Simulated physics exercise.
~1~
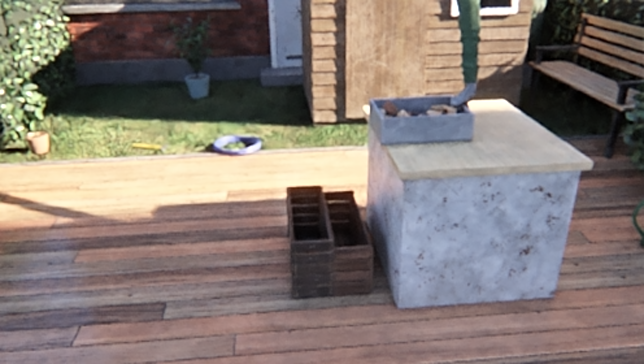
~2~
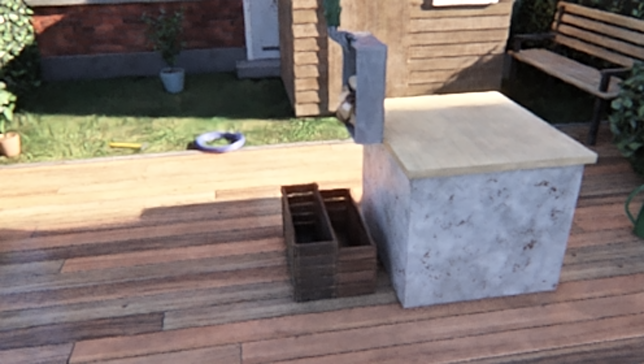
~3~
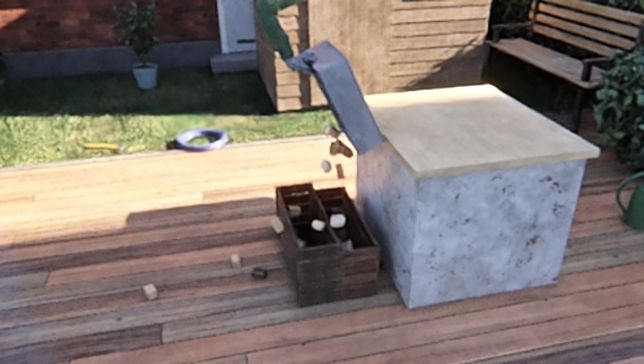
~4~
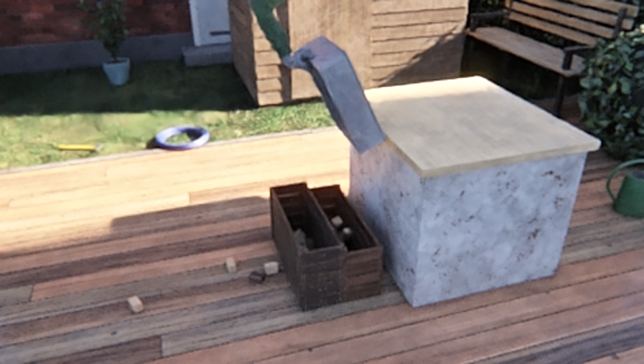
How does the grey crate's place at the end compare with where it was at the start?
At the start the grey crate sat level on top of the bench. By the end it was farther left and a little higher in view, tipped steeply over the bench's left edge above the bins.
